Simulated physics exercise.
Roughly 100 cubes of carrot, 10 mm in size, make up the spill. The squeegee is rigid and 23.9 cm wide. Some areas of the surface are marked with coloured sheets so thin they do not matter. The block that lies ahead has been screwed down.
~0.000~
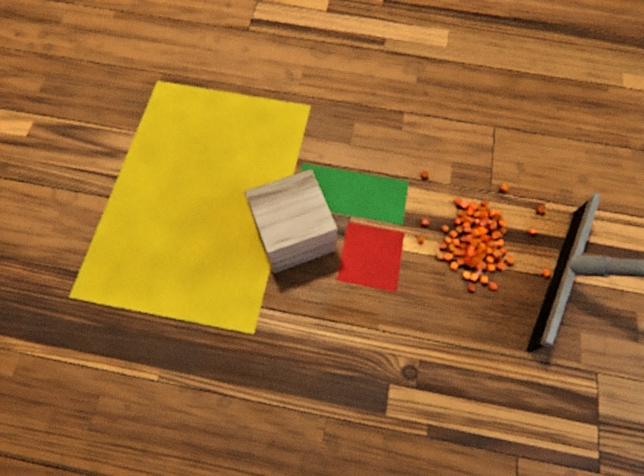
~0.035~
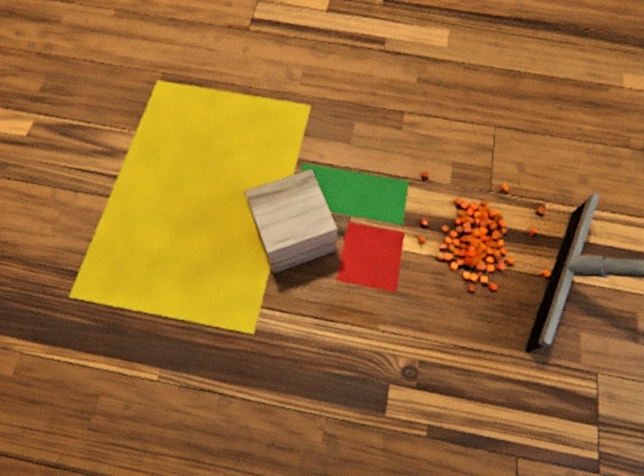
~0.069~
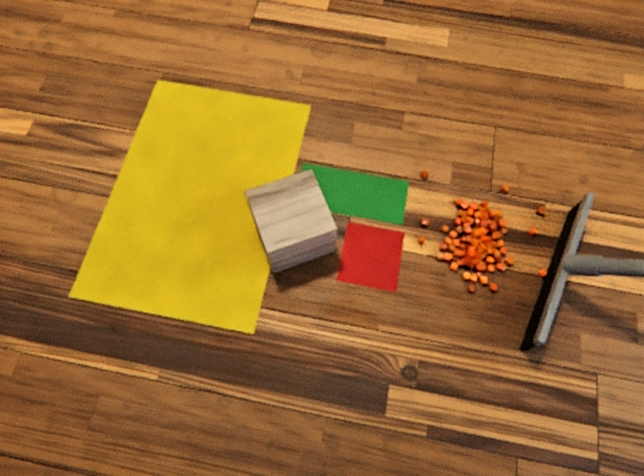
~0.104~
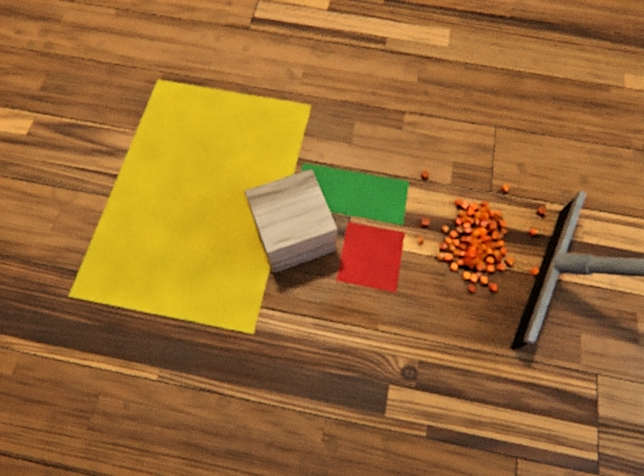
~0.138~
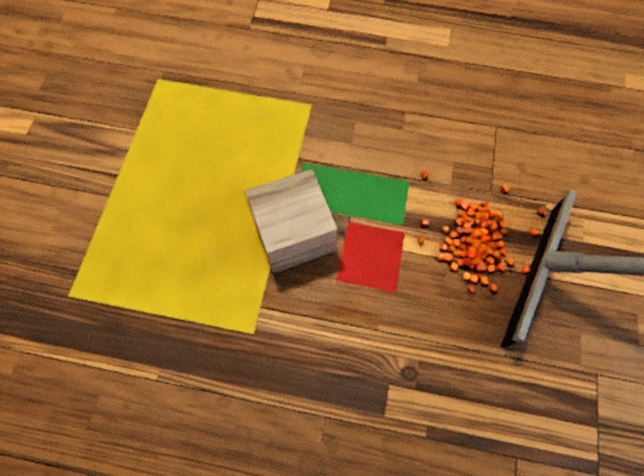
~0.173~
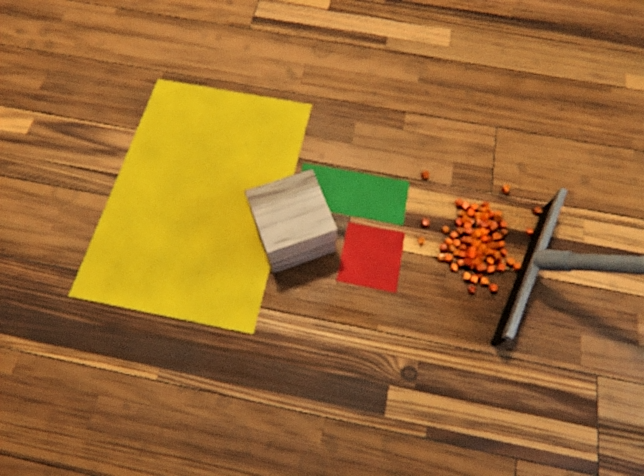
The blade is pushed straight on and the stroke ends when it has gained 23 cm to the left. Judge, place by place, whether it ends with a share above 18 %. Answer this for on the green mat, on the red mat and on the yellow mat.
Green mat - above; red mat - above; yellow mat - not above.
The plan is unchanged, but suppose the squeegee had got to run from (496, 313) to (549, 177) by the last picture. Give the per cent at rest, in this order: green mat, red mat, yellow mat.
Green mat: 50; red mat: 10; yellow mat: 0.
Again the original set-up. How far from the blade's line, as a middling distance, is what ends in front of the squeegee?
Roughly 3 cm.
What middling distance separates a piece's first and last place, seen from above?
I'd guess near 12 cm, give or take.
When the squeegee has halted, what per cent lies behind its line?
Roughly 5 %.
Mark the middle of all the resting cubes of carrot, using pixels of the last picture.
Near pixel (395, 218).
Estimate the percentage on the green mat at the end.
Some 30 per cent.
Then, at 0.41 s, squeegee 15 cm from its start, spill 14 cm wide; off the mats 100 %.
After 0.66 s, squeegee 23 cm from its start, spill 16 cm wide; red mat 35 %, green mat 30 %, off the mats 35 %.
Then, at 0.86 s, squeegee 23 cm from its start, spill 16 cm wide; red mat 35 %, green mat 30 %, off the mats 35 %.
In the end, at 1.6 s, red mat 35 %, green mat 30 %, yellow mat 0 %, off the mats 40 %.
